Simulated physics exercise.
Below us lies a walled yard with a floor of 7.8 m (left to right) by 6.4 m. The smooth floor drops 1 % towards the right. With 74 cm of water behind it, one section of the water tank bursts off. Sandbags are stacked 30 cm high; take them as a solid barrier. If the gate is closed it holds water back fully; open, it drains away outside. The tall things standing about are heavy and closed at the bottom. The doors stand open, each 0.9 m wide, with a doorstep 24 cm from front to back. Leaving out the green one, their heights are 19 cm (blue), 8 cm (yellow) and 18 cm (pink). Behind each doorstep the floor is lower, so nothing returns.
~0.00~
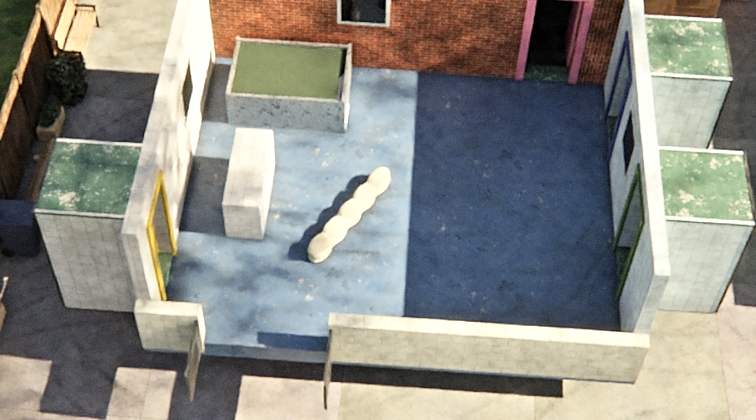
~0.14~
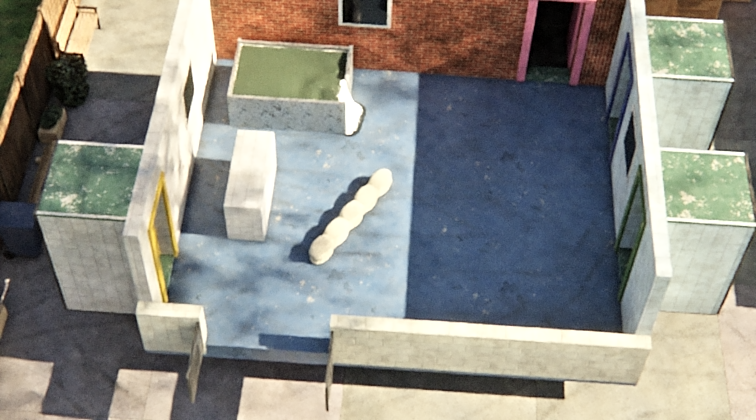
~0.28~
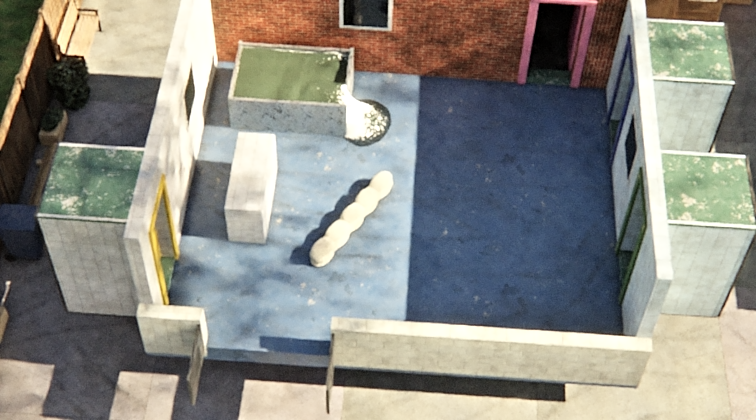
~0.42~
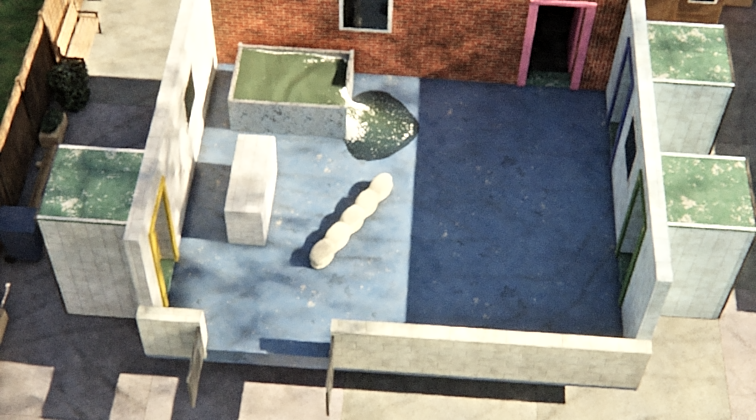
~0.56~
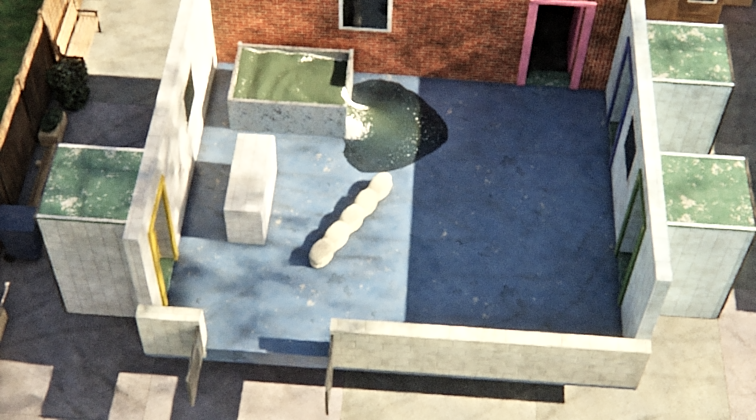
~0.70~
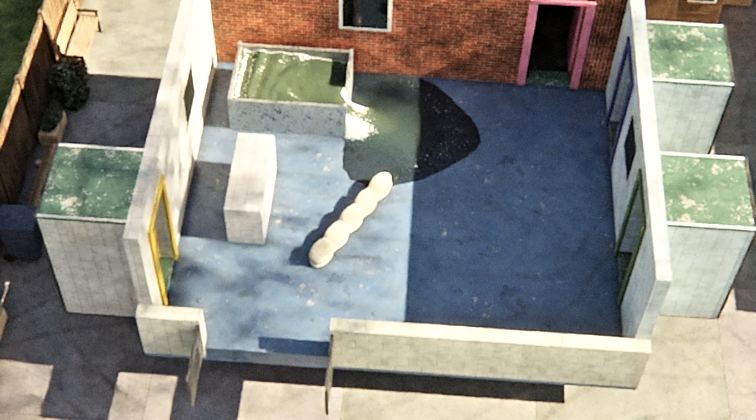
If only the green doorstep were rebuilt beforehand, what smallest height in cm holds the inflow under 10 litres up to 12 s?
Close to 10 cm is just enough.
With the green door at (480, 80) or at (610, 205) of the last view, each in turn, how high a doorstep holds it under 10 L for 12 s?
Roughly 7.5 and 13.0 cm.
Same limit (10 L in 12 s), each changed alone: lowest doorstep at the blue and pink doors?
About 16 cm at blue and 10.5 cm at pink.
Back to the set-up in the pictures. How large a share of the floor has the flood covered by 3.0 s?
Near 50 per cent is wet.
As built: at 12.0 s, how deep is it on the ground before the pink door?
Roughly 5.5 cm deep.
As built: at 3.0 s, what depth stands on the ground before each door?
In cm: Green 12, blue 21, yellow 0, pink 7.
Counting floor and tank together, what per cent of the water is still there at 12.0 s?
Some 98 per cent remains.
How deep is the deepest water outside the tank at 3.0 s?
Up to some 28 cm.
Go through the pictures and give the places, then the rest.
Still water, 74 cm deep, in the water tank at (290, 72); the green door at (628, 239) is dry, in the first picture.
Water pours out at (345, 108) and has run 0.3 m, to (362, 114); about 6 cm deep outside, 74 cm at the back, in the second picture.
Water pours out at (346, 112) and has run 0.8 m, to (387, 125); about 9 cm deep outside, 74 cm at the back, in the third picture.
The front is at (414, 132), 1.3 m from the gap at (345, 114); 1.6 m2 of floor is wet, 74 cm left at the back, in the fourth picture.
The gap is at (345, 113), the front 1.9 m out at (442, 138); the back of the water tank holds 72 cm, in the fifth picture.
Water pours out at (345, 113) and has run 2.5 m, to (473, 142); about 4 cm deep outside, 62 cm at the back; the green door at (629, 244), 6.0 m from the gap, is still 3.8 m from the nearest water, in the sixth picture.
After 1.4 s water covers 25 % of the floor, deepest (34 cm) near (354, 129); it has not reached the green door.
After 3.0 s water covers 50 % of the floor, deepest (28 cm) near (586, 105); 12 cm at the green door, 0 litres in over its 18 cm doorstep.
After 12.0 s water covers 80 % of the floor, deepest (10 cm) near (611, 198); 8 cm at the green door, 0 litres in over its 18 cm doorstep.
At the green door as built, the water arrived by 2.6 s and peaked near 13 cm at 2.8 s.
Run again over the same 12 s with other heights there, 34 litres in over 8 cm, 6 litres over 11 cm. The limit of 10 litres is kept from about 10 cm up.
